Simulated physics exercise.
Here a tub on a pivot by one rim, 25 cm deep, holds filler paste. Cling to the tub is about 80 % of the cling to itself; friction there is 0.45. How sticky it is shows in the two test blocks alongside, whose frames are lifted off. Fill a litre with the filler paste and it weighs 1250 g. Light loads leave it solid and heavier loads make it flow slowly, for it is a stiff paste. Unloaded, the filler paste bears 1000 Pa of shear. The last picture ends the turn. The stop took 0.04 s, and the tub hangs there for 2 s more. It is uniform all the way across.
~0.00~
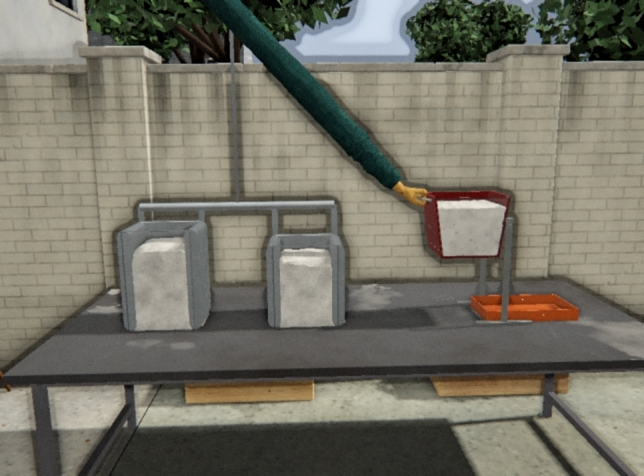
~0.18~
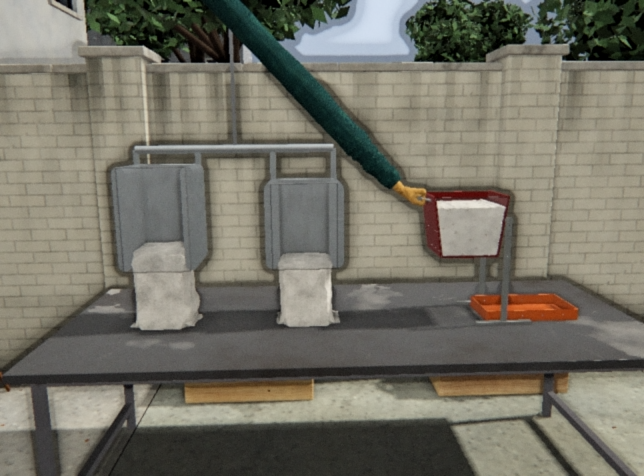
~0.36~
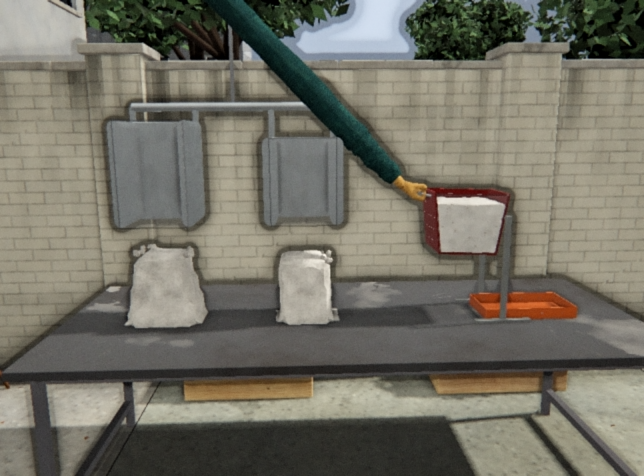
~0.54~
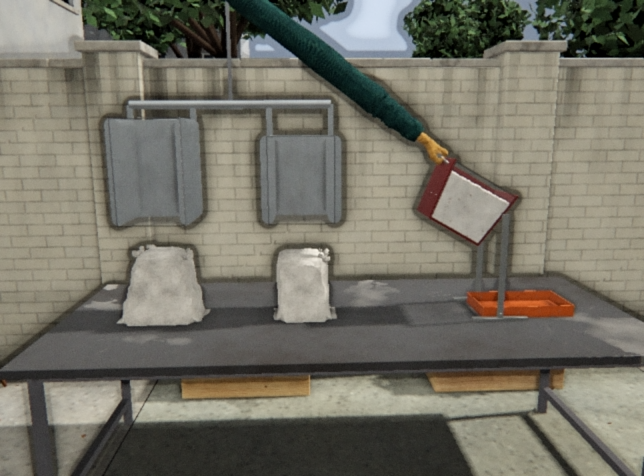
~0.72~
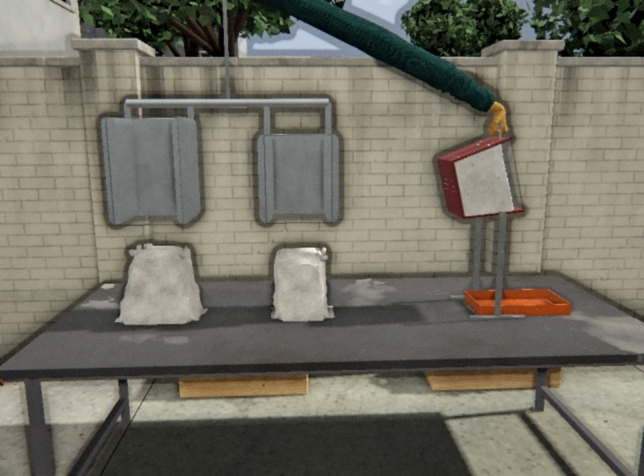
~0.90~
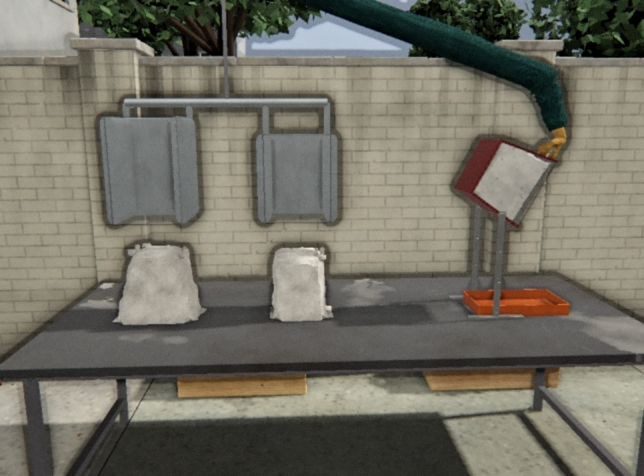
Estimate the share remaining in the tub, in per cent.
I would say roughly 0 per cent remains in the tub.
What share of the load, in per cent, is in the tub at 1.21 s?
About 0 %.
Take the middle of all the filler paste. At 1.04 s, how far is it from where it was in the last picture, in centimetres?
Roughly 13 cm.
After 1.04 s, the tub is at 118 degrees and holds 59 %.
After 1.21 s, the tub is at 118 degrees and holds 0 %.
After 1.38 s, the tub is at 118 degrees and holds 0 %.
After 1.55 s, the tub is at 118 degrees and holds 0 %.
After 2.90 s, the tub is at 118 degrees and holds 0 %.
